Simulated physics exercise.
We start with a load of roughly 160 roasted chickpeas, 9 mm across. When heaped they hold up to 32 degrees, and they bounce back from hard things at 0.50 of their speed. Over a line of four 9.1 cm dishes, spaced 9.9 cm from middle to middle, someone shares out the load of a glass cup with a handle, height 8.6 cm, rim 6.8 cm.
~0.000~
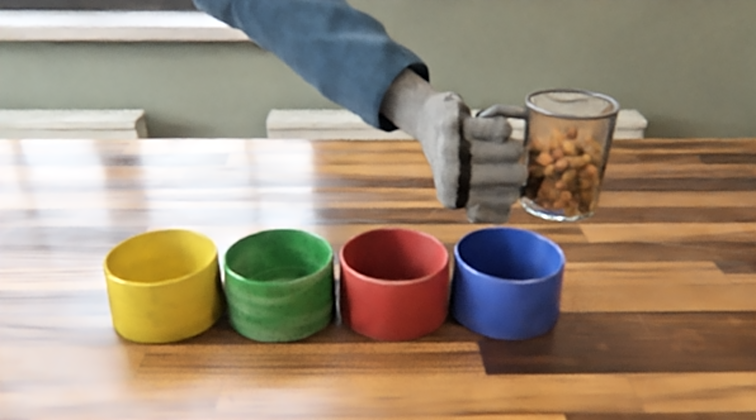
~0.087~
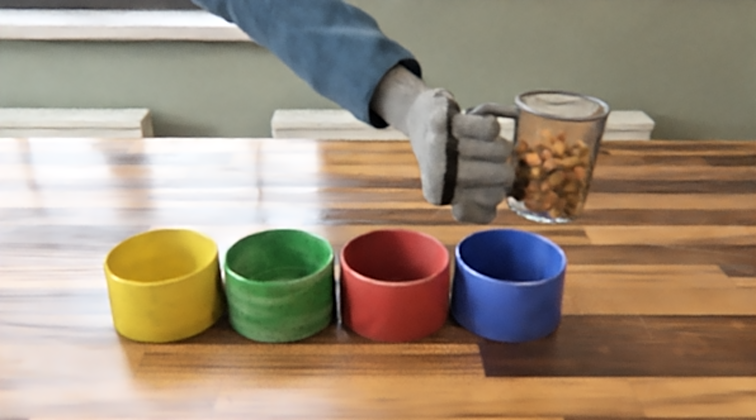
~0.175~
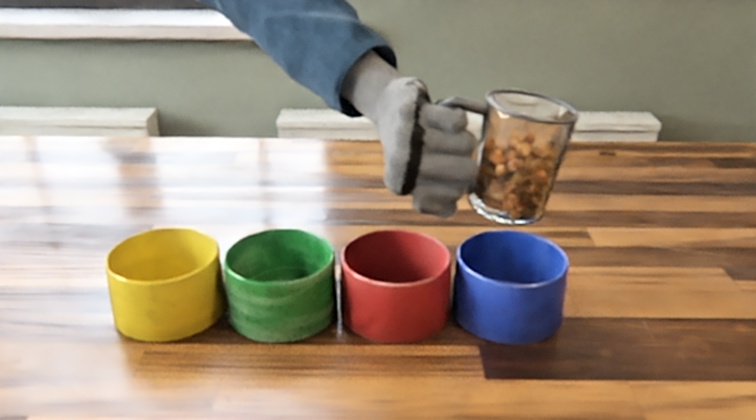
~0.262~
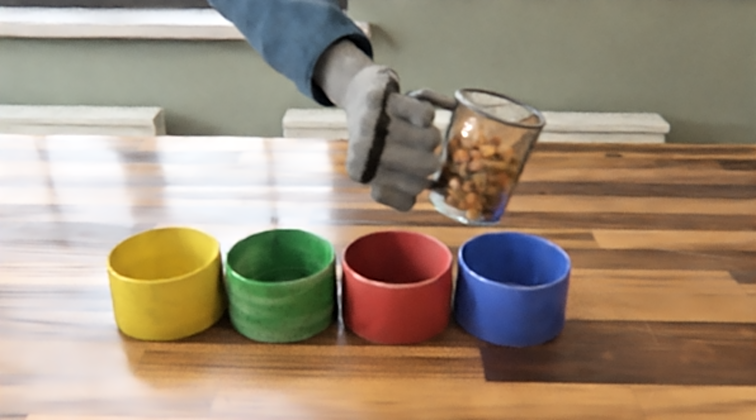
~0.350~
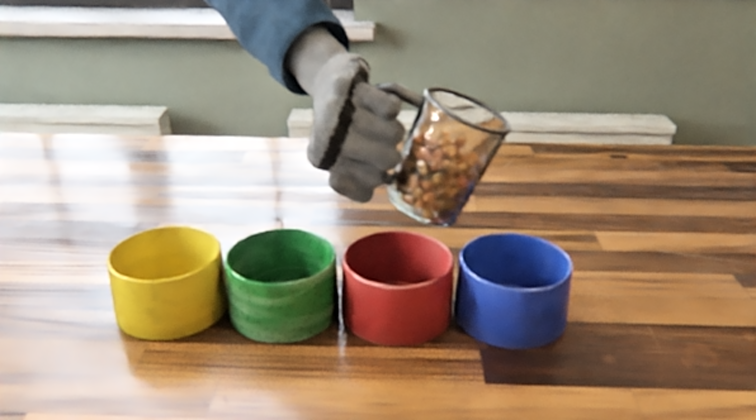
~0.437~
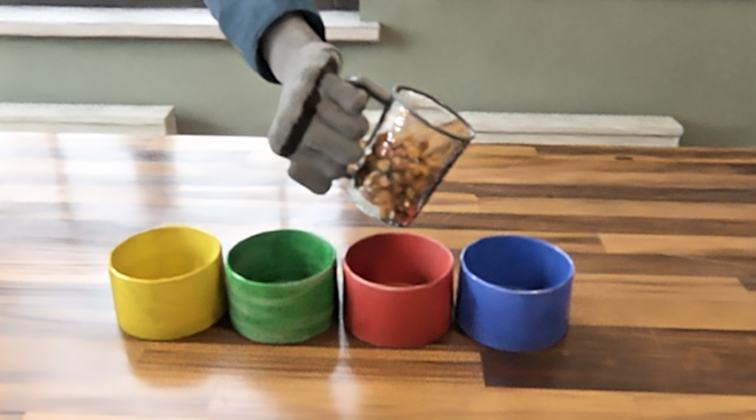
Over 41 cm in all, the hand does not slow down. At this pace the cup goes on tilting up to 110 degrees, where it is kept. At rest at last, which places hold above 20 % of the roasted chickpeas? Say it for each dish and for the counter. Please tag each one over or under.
Red - under; blue - under; green - under; yellow - over; counter - under.
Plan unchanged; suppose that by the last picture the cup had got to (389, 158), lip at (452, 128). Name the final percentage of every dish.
The red dish keeps 0, the blue one 0, the green one 0 and the yellow one 100.
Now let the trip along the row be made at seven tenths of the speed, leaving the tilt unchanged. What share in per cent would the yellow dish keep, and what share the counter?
Yellow: 100; counter: 0.
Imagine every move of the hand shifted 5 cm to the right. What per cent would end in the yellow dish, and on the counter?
Shares in that case - yellow 90 / counter 10.
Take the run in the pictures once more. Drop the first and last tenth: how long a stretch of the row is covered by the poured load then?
Roughly 5 centimetres.
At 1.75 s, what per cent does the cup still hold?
Somewhere near 50 per cent.
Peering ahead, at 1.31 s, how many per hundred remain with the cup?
Around 100 in a hundred.
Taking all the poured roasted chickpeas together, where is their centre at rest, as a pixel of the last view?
Once everything settles, the centre is around (167, 288).
After 0.96 s, tilt 67 degrees; cup holds 100 %.
After 1.31 s, tilt 93 degrees; cup holds 100 %.
After 1.75 s, tilt 110 degrees; cup holds 50 %, yellow 45 %.
By 3.0 s all is still; red 0 %, blue 0 %, green 0 %, yellow 100 %, counter 0 %.
